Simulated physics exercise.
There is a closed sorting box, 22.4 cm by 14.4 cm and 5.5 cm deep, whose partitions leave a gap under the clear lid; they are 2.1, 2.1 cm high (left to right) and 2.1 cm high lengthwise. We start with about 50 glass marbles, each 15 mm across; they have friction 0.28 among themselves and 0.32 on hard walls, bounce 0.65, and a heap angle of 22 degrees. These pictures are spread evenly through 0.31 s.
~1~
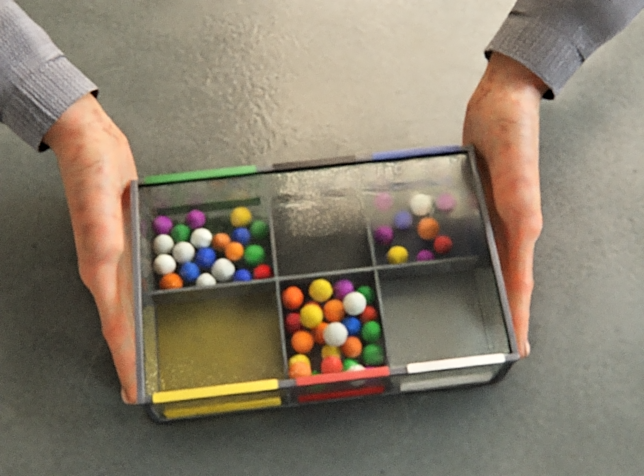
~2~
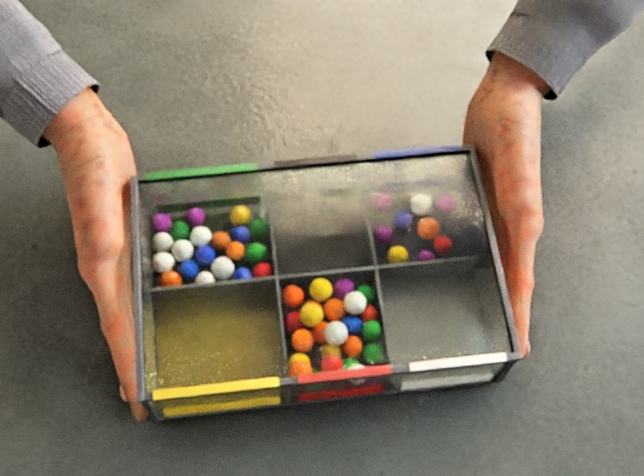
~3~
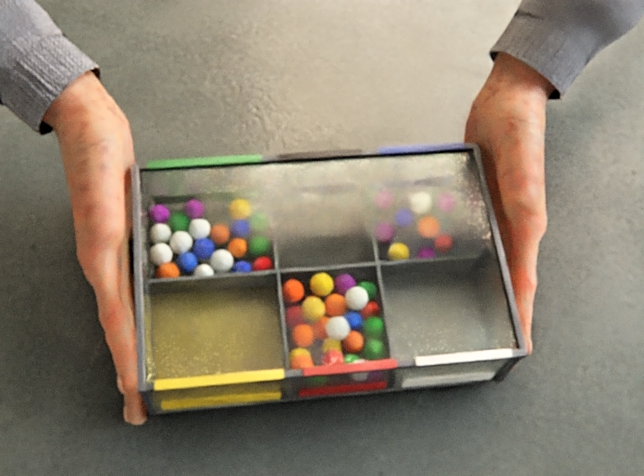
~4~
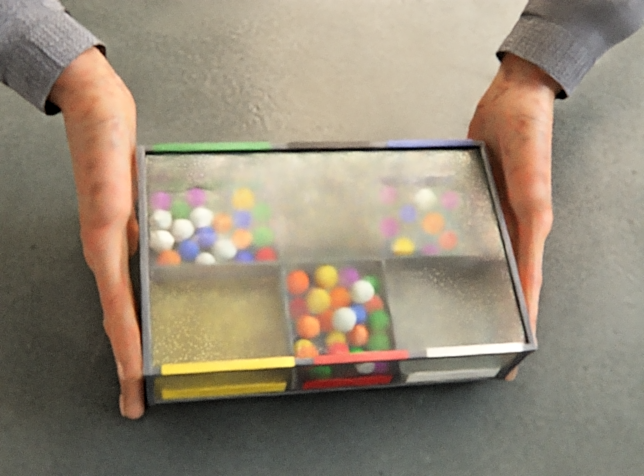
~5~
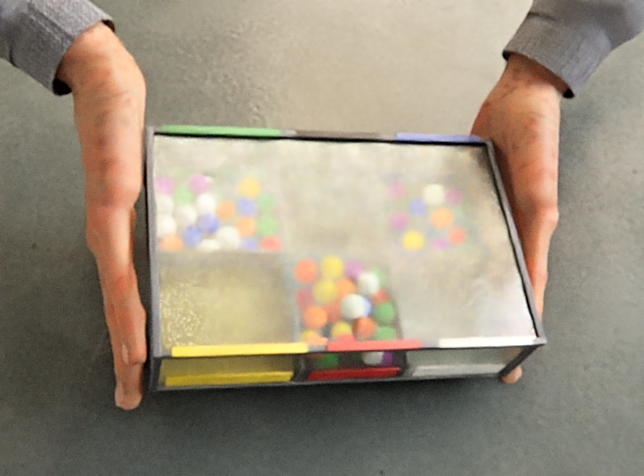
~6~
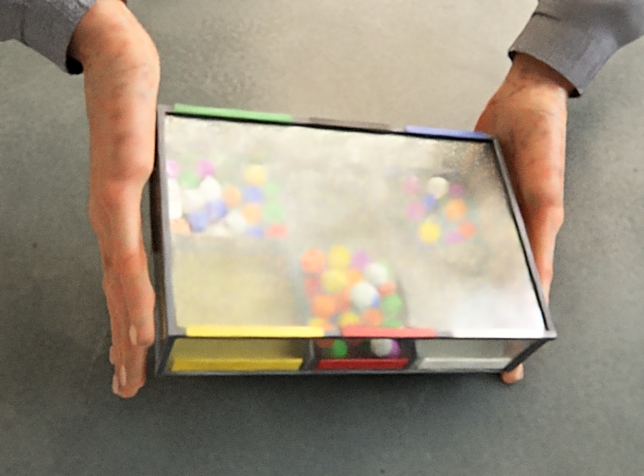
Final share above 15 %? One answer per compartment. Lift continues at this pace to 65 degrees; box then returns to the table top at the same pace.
Red: Above, blue: Above, green: Above, yellow: Below or equal, white: Below or equal, black: Below or equal.
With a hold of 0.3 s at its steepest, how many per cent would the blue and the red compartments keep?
Blue keeps 25% and red keeps 35%.
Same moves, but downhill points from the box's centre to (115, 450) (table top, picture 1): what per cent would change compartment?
Roughly 10 % of the pieces.
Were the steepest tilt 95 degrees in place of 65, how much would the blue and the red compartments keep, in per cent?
Result - blue 70 percent, red 5 percent.
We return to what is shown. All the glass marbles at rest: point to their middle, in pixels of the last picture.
Centre at rest: Approx. (321, 263) px.
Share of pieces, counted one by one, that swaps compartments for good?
My estimate is some 15 per cent.
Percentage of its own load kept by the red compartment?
Share retained: Approx. 70 %.
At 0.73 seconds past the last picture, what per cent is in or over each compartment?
Shares - red: 35, blue: 25, green: 35, yellow: 0, white: 0, black: 0.
Then, 0.73 s after the last picture, tilt 63 degrees; red 35 %, blue 25 %, green 35 %.
Then, 1.22 s after the last picture, tilt 26 degrees; red 35 %, blue 25 %, green 35 %, white 5 %.
Then, 1.77 s after the last picture, tilt 0 degrees; red 35 %, blue 25 %, green 35 %, white 5 %.
In the end, red 35 %, blue 25 %, green 35 %, yellow 0 %, white 5 %, black 0 %.
